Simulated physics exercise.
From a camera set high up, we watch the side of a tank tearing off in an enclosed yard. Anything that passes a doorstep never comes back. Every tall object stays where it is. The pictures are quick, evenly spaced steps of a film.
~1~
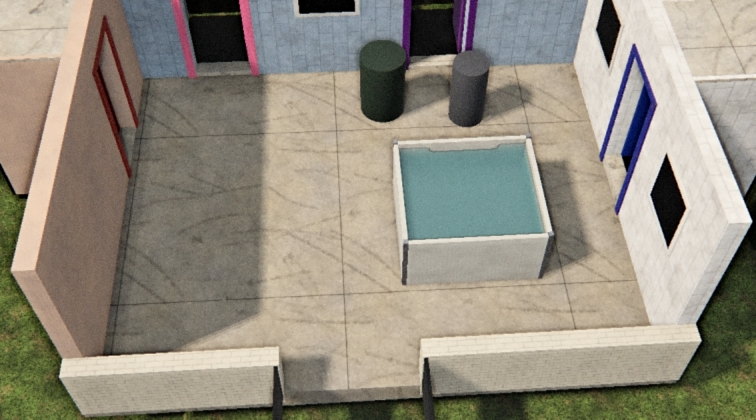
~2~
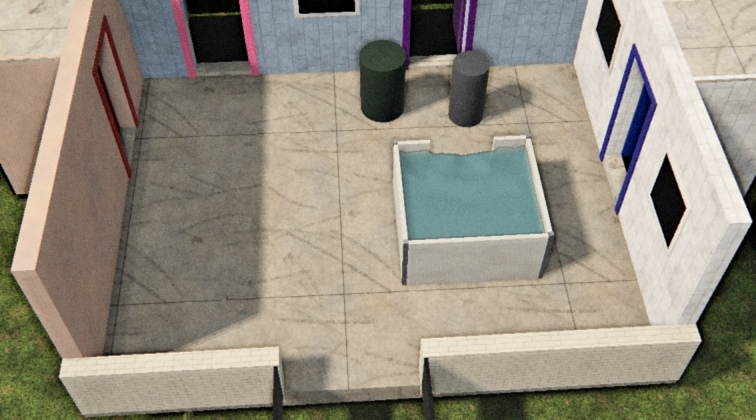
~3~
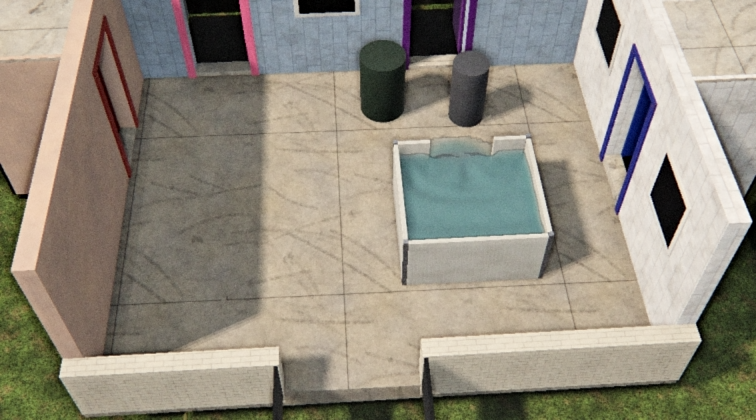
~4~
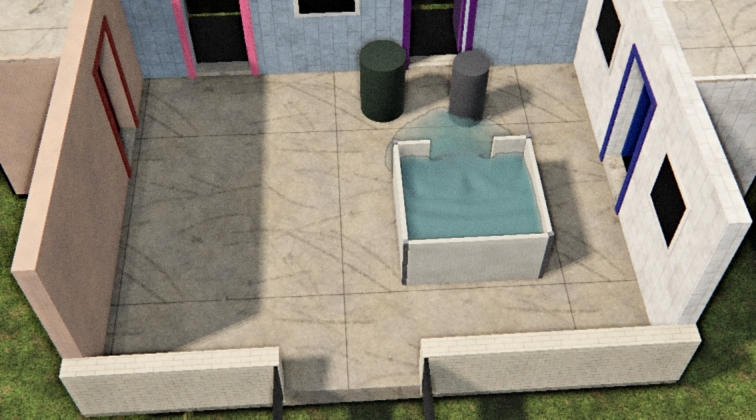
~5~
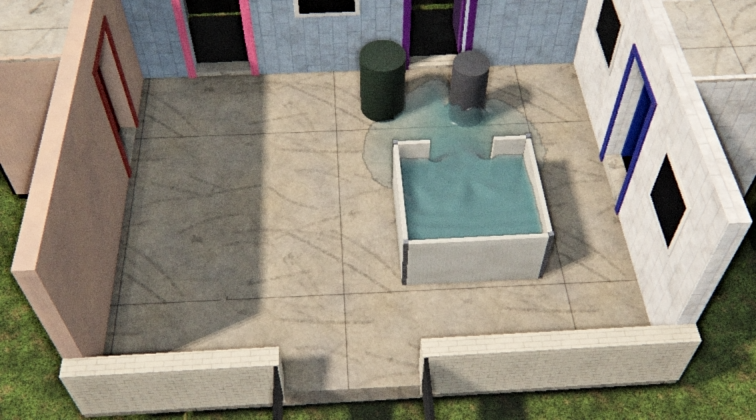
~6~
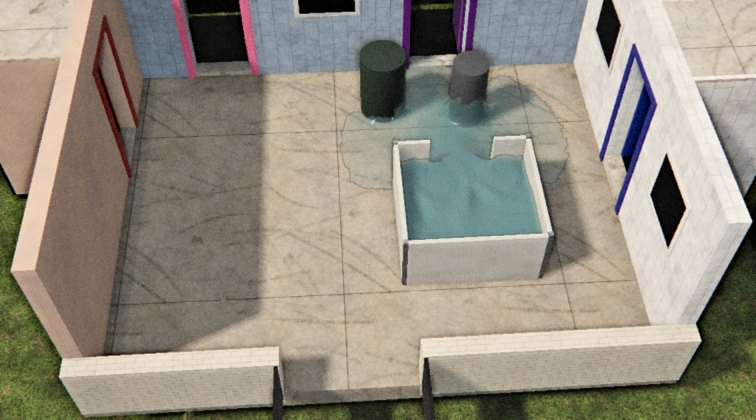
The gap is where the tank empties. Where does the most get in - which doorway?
At the purple doorway.
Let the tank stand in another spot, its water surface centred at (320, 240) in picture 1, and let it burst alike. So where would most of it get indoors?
I'd go with the pink one.
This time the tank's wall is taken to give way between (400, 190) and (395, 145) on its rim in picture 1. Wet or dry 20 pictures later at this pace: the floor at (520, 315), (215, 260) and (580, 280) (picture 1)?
In that order: Clear, flooded, no water.
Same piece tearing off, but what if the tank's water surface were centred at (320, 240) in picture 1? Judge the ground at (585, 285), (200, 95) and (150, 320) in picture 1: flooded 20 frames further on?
In order: Unreached, reached, unreached.
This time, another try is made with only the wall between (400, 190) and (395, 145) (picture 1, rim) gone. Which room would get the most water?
It's the door marked red, I reckon.
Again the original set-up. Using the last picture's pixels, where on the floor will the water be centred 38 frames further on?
My pick is pixel (410, 169).
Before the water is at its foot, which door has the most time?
The red one.
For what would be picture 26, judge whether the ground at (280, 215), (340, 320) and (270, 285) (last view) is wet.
Taking them in turn: Drenched, not wetted, not wetted.
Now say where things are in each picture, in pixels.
The first frame shows still water in the tank at (470, 191).
In the second frame, the front is at a hidden place, out from the gap on the tank's far side.
In the third frame, water pours out on the tank's far side and has run to a hidden place.
In the fourth frame, water pours out on the tank's far side and has run to (440, 110).
In the fifth frame, water pours out on the tank's far side and has run to (433, 84).
In the sixth frame, water pours out on the tank's far side and has run to (415, 62).
A moment on, water covers 25 % of the floor; purple door some in, pink door not reached, red door not reached, blue door not reached.
Next, water covers 35 % of the floor; purple door a lot in, pink door wet at the sill, nothing in, red door not reached, blue door wet at the sill, nothing in.
Then, water covers 55 % of the floor; purple door a lot in, pink door wet at the sill, nothing in, red door a trickle in, blue door wet at the sill, nothing in.
Later, water covers 75 % of the floor; purple door a lot in, pink door a trickle in, red door some in, blue door wet at the sill, nothing in.
In the end, water covers 95 % of the floor; purple door a lot in, pink door a trickle in, red door a lot in, blue door wet at the sill, nothing in; the purple door has let in the most.
